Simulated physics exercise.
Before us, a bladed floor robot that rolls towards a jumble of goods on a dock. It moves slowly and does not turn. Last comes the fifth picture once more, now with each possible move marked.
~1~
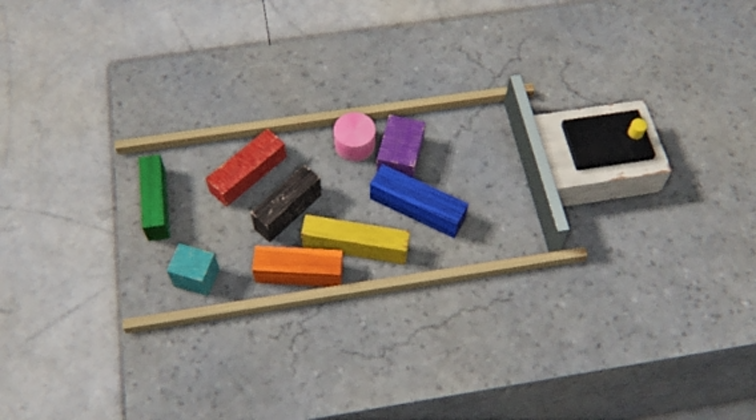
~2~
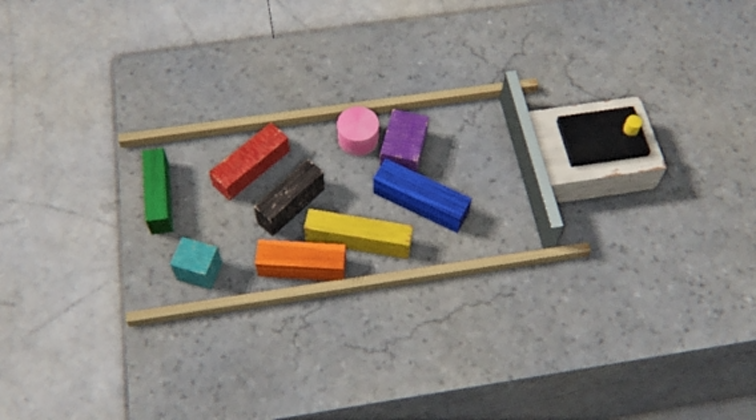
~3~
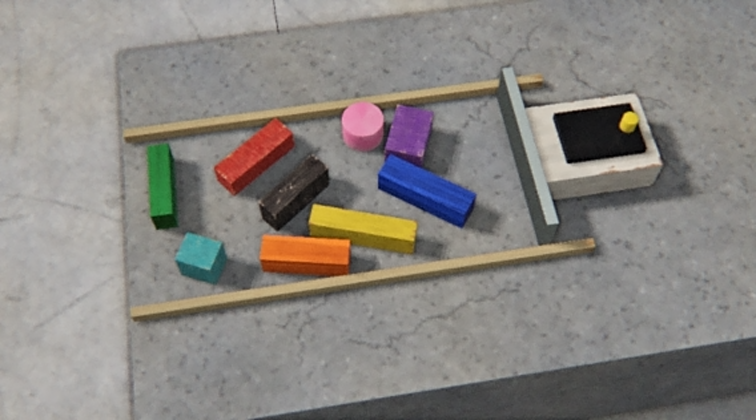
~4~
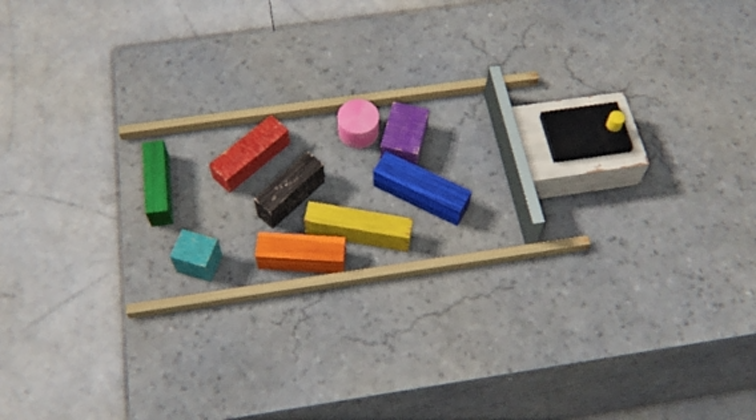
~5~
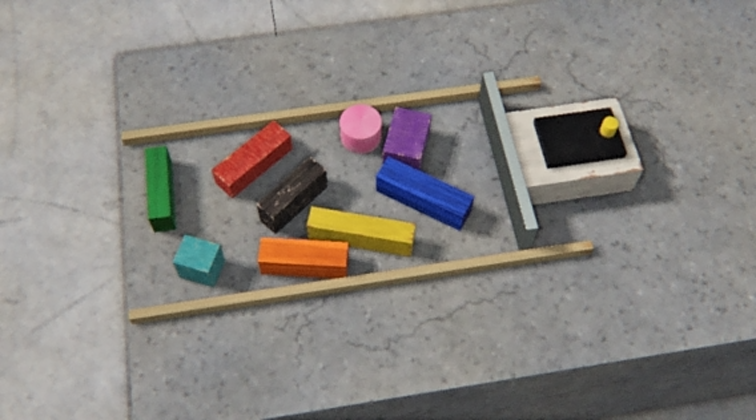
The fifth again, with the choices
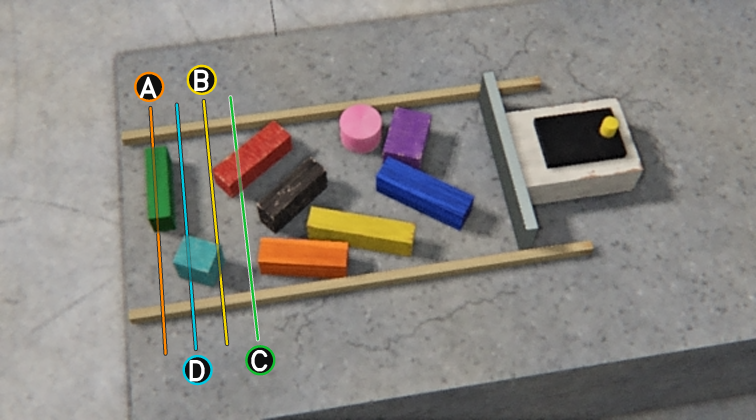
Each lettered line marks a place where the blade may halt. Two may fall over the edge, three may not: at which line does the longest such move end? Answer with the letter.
It can go as far as C.
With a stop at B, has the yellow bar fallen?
By then, no.
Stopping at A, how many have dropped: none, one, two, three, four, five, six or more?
In all, six or more.
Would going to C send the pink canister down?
By then, no.
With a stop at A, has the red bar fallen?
Yes.
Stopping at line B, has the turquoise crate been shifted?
Yes.
On the marked copy, A at (158, 222); B at (215, 214); C at (243, 210); D at (186, 218).
Following C. Soon after the start, robot (481, 151); pink canister (340, 132); yellow bar (357, 236).
Later, robot (385, 164); turquoise crate (180, 262); red bar (210, 164).
In the end, robot (311, 175); turquoise crate over the edge; green stick over the edge; two fallen.
As for the rest, A drops eight; B drops four; D drops six.
